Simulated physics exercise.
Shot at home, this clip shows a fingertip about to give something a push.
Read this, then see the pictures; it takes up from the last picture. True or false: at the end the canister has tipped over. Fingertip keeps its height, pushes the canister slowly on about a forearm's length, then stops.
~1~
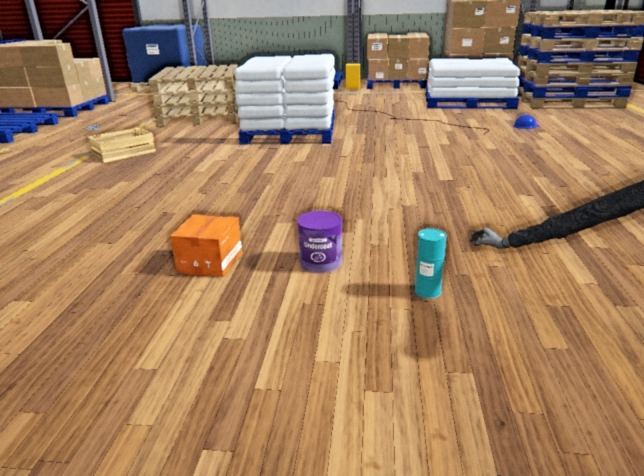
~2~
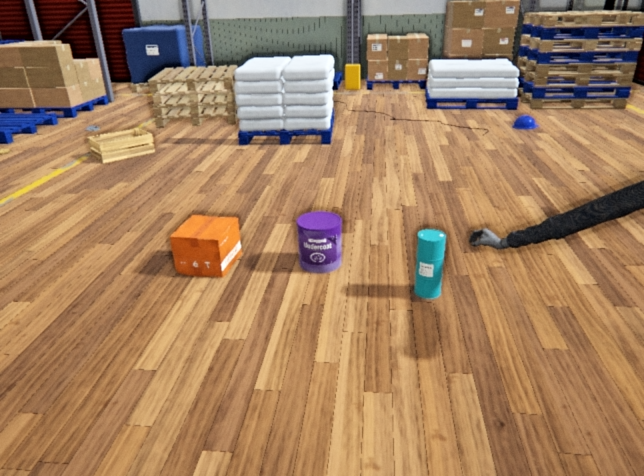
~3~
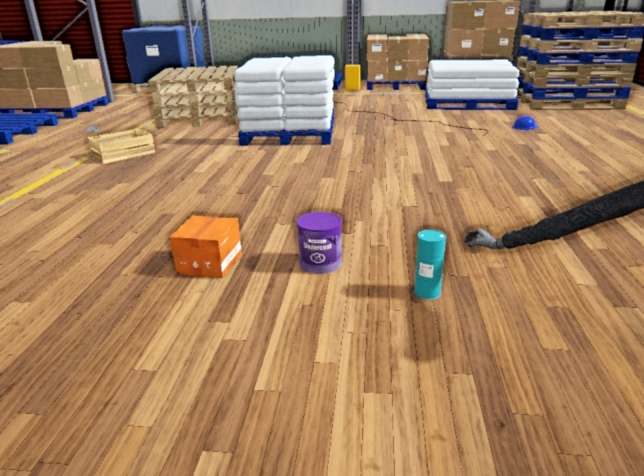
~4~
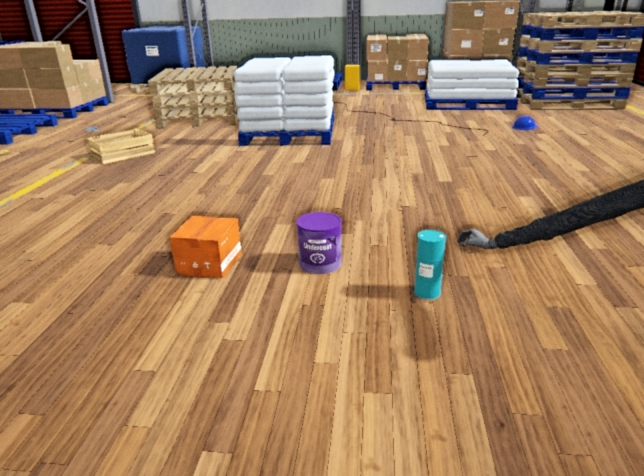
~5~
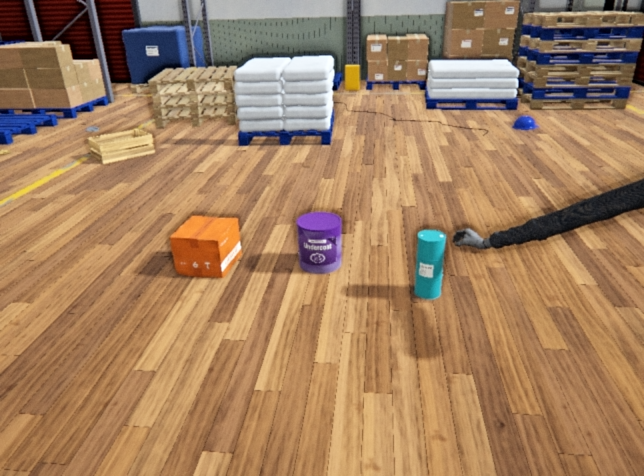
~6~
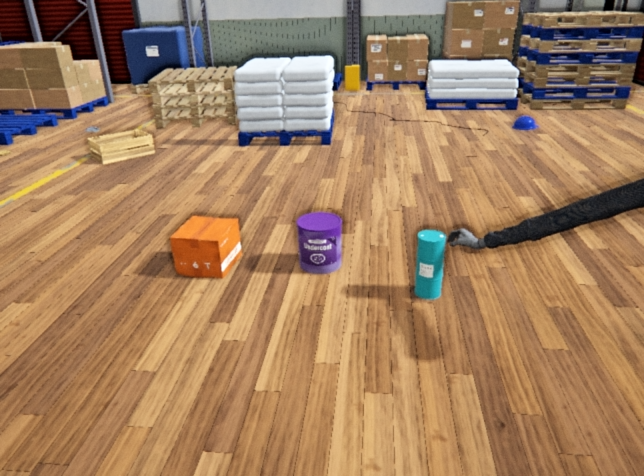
True.
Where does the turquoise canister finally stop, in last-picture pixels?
It finishes at around (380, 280).
Then, 0.30 s later than the last frame, turquoise canister tilted by 13° near (422, 263).
Then, 0.70 s later than the last frame, turquoise canister tilted by 38° near (406, 263).
Then, 0.90 s later than the last frame, turquoise canister on its side near (386, 275).
Then, 1.00 s later than the last frame, turquoise canister on its side near (380, 280).
When it is over, lying over on the floor, turquoise canister. End places, in pixels of the last picture, turquoise canister near (380, 280).
